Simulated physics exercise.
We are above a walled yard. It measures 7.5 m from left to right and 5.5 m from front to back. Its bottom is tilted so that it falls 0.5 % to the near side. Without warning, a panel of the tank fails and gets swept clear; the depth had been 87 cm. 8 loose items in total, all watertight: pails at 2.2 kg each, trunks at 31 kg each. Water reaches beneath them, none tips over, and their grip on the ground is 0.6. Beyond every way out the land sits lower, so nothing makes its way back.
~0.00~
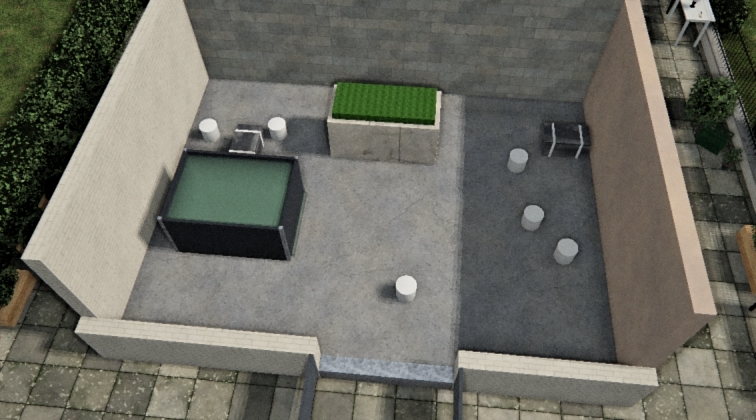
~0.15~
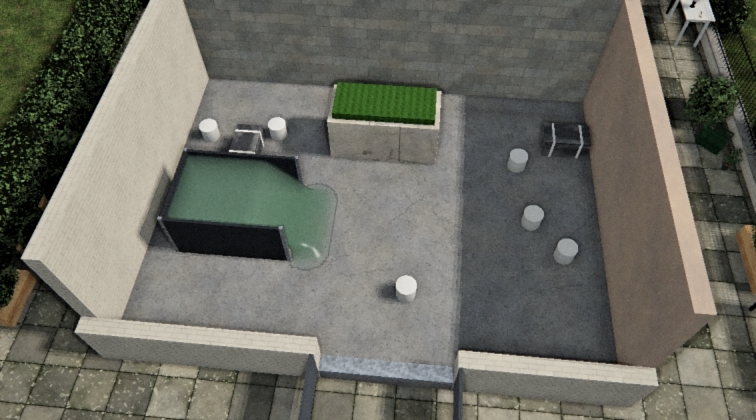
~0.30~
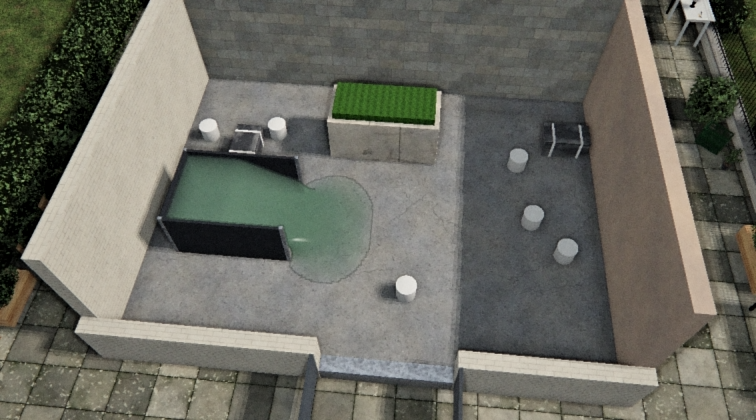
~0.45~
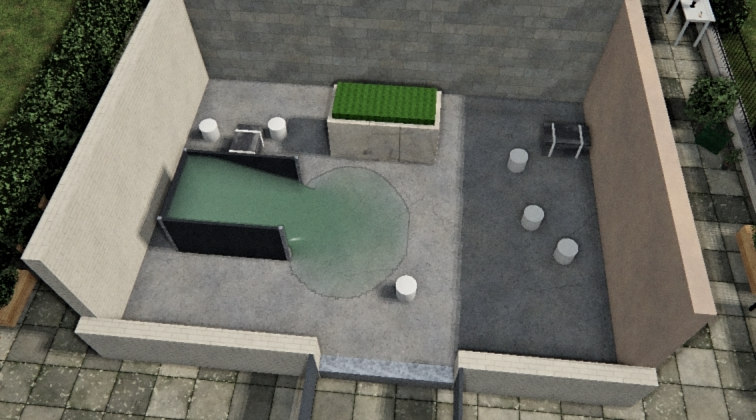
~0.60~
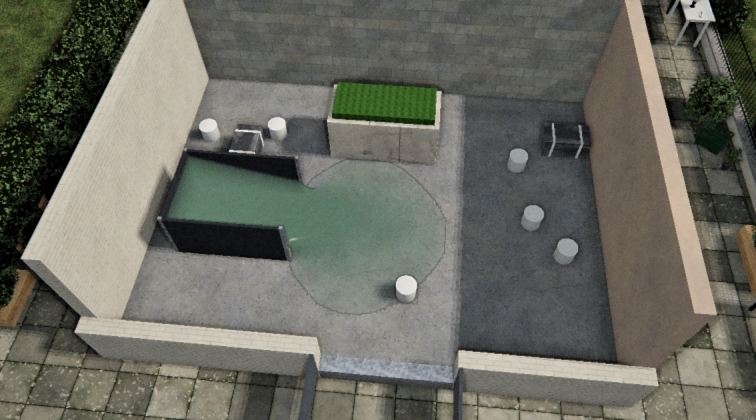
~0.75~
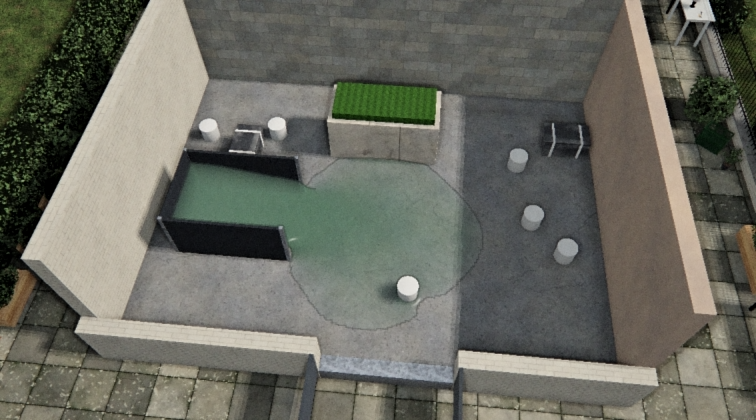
Green water pours from the tank's open right side and spreads across the walled yard's floor.
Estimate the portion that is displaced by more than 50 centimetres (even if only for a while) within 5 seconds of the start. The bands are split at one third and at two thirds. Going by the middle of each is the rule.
I predict the proportion will fall in the middle band.
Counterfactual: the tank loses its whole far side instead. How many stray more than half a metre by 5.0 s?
In that case the number is 6.
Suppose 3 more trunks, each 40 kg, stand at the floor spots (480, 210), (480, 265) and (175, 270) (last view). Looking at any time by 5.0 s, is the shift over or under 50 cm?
Check, in order - exceeded, exceeded, not exceeded.
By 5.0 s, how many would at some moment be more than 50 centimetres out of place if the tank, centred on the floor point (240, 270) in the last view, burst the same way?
Result: 5.
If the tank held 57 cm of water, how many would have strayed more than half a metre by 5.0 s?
5.
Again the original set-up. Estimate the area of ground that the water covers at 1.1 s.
Wet: Near 15 m2.
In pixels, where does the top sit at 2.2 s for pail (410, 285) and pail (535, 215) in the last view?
They end up about (611, 353) and (597, 191) in the last view.
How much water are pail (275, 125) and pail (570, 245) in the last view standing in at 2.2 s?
Roughly 0 and 23 cm.
After 1.1 s 1 of 8 are over 50 cm from their spots; 1 afloat.
After 2.2 s 4 of 8 are over 50 cm from their spots; 4 afloat.
After 3.5 s 5 of 8 are over 50 cm from their spots; 5 afloat.
After 5.0 s 3 of 8 are over 50 cm from their spots, and 5 have been at some point; 4 afloat.
